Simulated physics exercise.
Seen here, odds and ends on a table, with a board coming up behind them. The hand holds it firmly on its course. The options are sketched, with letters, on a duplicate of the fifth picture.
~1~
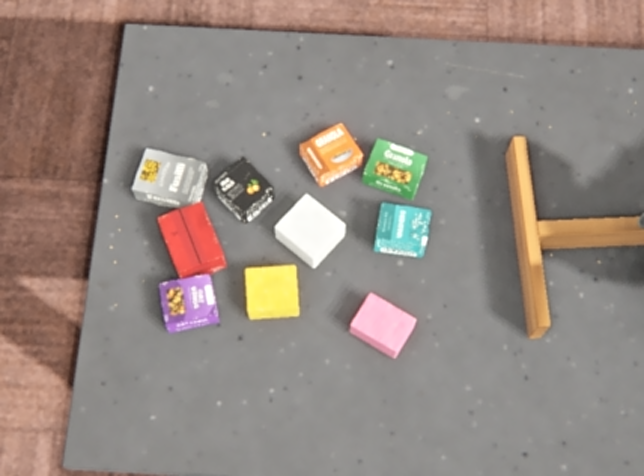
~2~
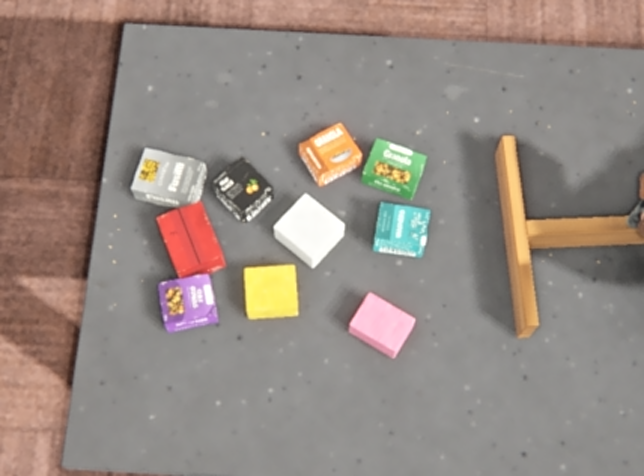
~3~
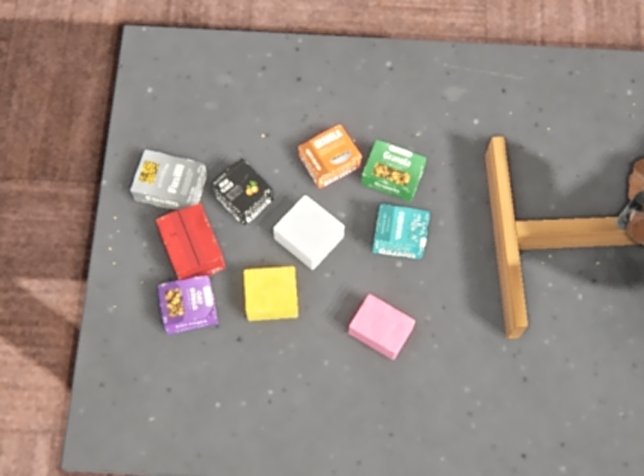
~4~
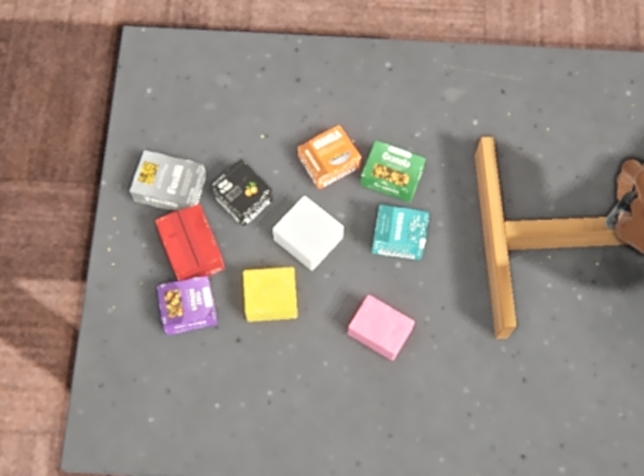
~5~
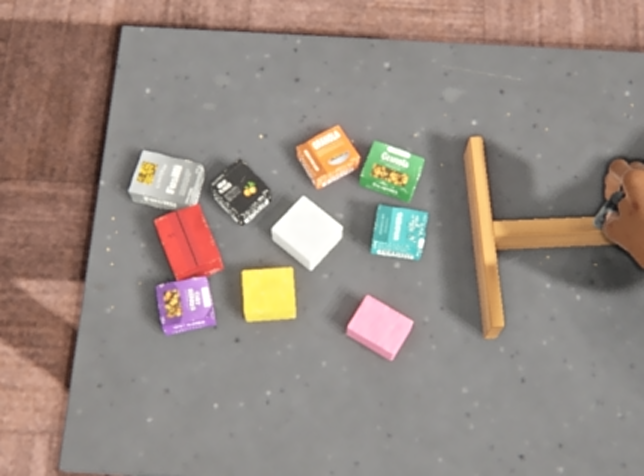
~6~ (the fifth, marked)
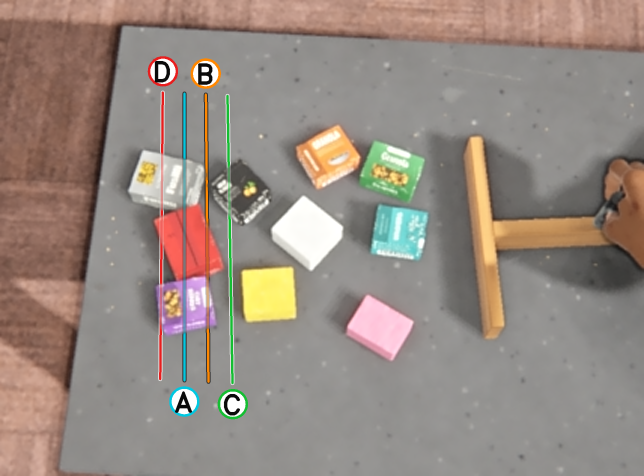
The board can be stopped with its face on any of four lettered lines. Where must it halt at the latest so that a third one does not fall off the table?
It can go as far as A.
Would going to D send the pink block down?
No.
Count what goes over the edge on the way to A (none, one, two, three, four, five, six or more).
By then, two.
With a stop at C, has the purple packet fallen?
No.
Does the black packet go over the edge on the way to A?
No.
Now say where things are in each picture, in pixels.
Grey packet (171, 181); white block (310, 231); red box (192, 243), in the first frame.
Board (520, 227); purple packet (189, 303), in the second frame.
Board (509, 228); yellow block (271, 294), in the third frame.
Board (498, 228); orange packet (329, 157), in the fourth frame.
Board (487, 228); green packet (391, 172); grey packet (168, 183); white block (307, 233), in the fifth frame.
On the marked copy, A at (184, 229); B at (207, 231); C at (230, 232); D at (162, 228).
Taking A. A third of the way, board (378, 222); pink block (344, 332); orange packet (287, 156).
Two thirds of the way, board (269, 217); grey packet (133, 182); red box (141, 244).
When it is over, board (185, 212); red box over the edge; grey packet over the edge; two fallen.
As for the rest, B is within the limit but short; C is within the limit but short; D drops four.
